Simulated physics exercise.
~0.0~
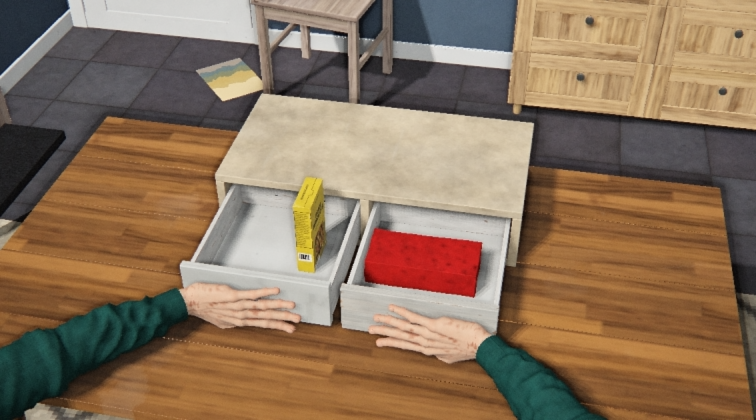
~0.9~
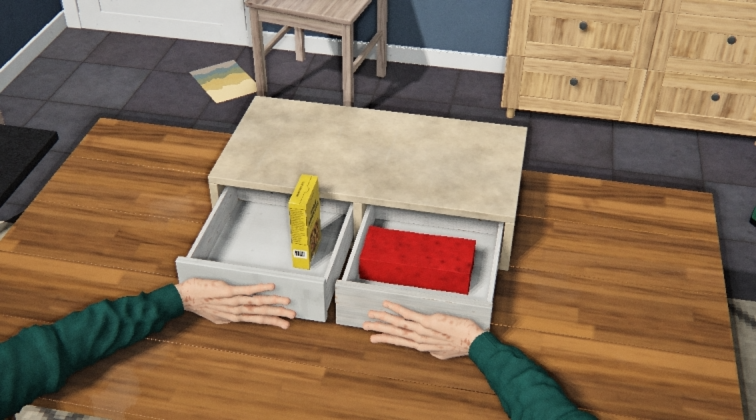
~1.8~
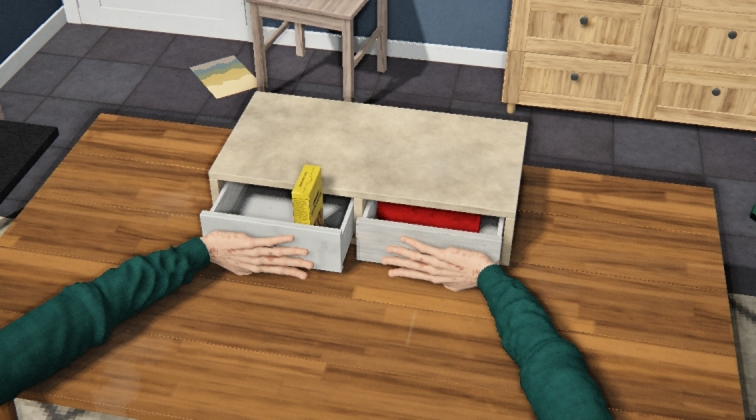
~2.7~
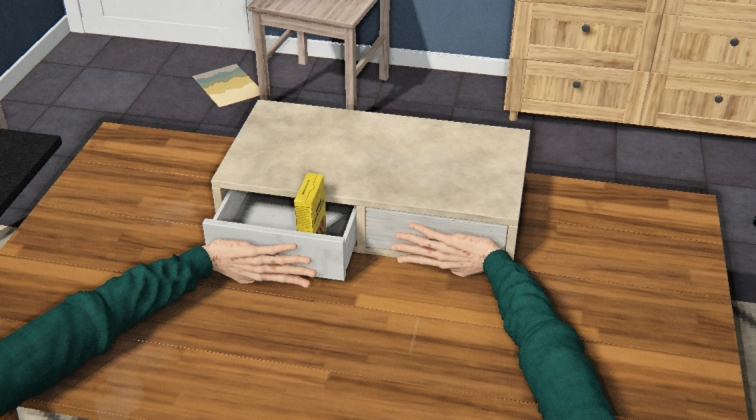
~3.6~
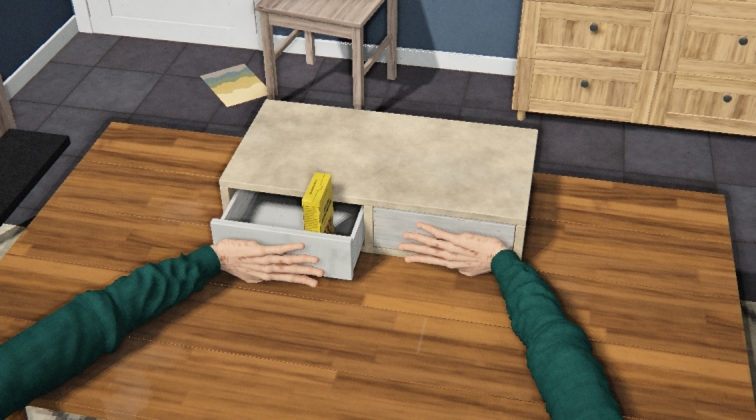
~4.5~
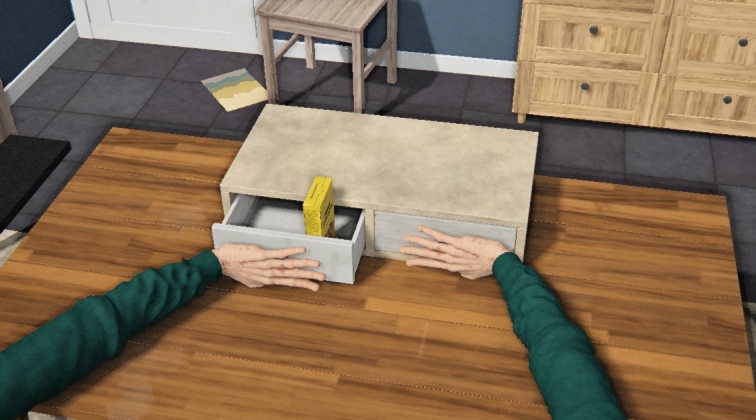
Two drawers are pushed in by hands; the right shuts flush, the left stays ajar.
